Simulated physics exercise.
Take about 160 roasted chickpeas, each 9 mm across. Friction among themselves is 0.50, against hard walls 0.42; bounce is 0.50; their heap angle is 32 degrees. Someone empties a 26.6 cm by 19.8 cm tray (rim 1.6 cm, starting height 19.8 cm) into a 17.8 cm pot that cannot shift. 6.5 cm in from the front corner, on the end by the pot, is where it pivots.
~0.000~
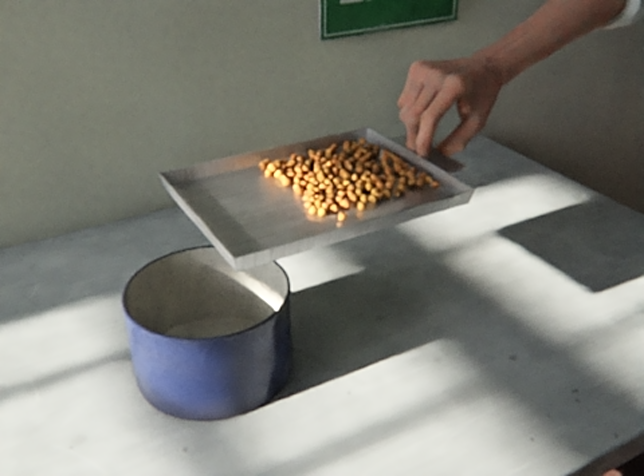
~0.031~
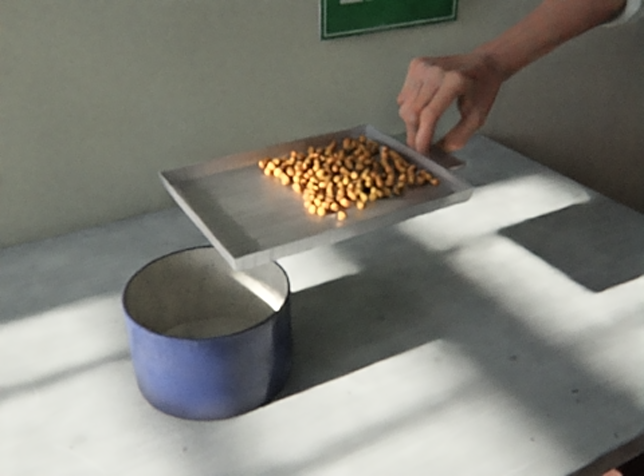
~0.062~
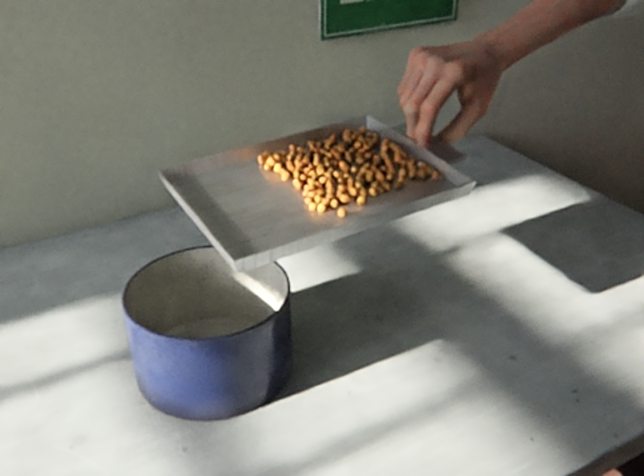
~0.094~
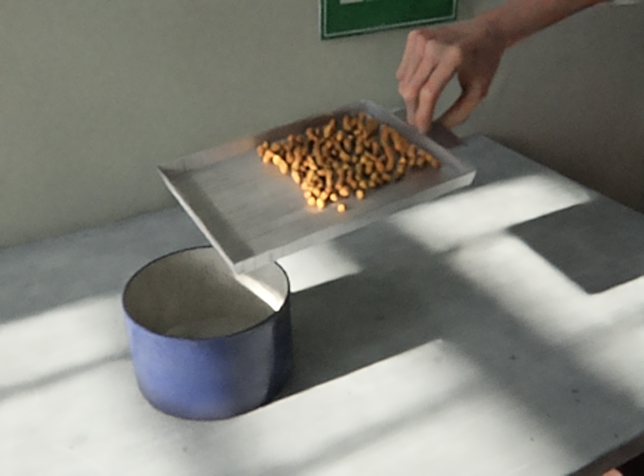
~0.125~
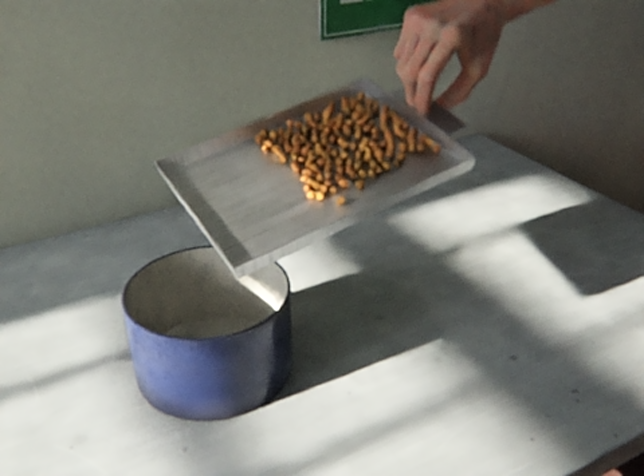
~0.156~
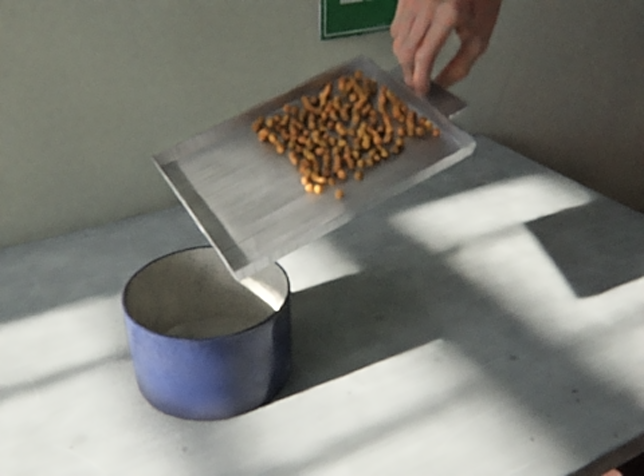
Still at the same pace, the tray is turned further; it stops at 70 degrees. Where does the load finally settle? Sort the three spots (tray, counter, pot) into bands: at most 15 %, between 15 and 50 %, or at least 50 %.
Tray: Up to 15 %; counter: 50 % or more; pot: Up to 15 %.
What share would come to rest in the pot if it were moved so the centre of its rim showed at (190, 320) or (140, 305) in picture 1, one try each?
First try about 40 per cent, second try about 5 per cent.
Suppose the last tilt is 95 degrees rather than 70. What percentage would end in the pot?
Near 0 %, then.
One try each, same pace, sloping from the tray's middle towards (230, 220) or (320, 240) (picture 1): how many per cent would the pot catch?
First try: About 15 percent; second try: About 0 percent.
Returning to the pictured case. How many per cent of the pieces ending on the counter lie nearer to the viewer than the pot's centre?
About 100 percent of the spill.
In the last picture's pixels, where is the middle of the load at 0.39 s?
The load's centre is near (285, 107) at that time.
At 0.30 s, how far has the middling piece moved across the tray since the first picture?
1 cm.
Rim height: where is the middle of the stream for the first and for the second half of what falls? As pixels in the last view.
It passes about (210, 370) first and (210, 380) afterwards.
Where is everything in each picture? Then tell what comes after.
The first frame shows tray tilt 0 degrees, front corners at (236, 256) and (470, 189); middle of the pieces at (344, 173); pot at (207, 288).
The second frame shows tray tilt 1 degrees, front corners at (236, 256) and (470, 187); middle of the pieces at (344, 171).
The third frame shows tray tilt 3 degrees, front corners at (236, 258) and (471, 180), lowest corner left front; middle of the pieces at (344, 165).
The fourth frame shows tray tilt 7 degrees, front corners at (235, 261) and (472, 169), lowest corner left front; middle of the pieces at (344, 155).
The fifth frame shows tray tilt 13 degrees, front corners at (235, 265) and (472, 155), lowest corner left front; middle of the pieces at (342, 141).
The sixth frame shows tray tilt 19 degrees, front corners at (235, 269) and (472, 140), lowest corner left front; middle of the pieces at (340, 127); pot at (207, 288). The tray's pace is about 200 degrees a second.
After 0.30 s, tilt 48 degrees; the tray holds 100 %, the pot 0 %.
Then, at 0.39 s, tilt 64 degrees; the tray holds 100 %, the pot 0 %.
Then, at 0.62 s, tilt 70 degrees; the tray holds 10 %, the pot 0 %.
At rest (1.6 s), tray 5 %, counter 95 %, pot 0 %.
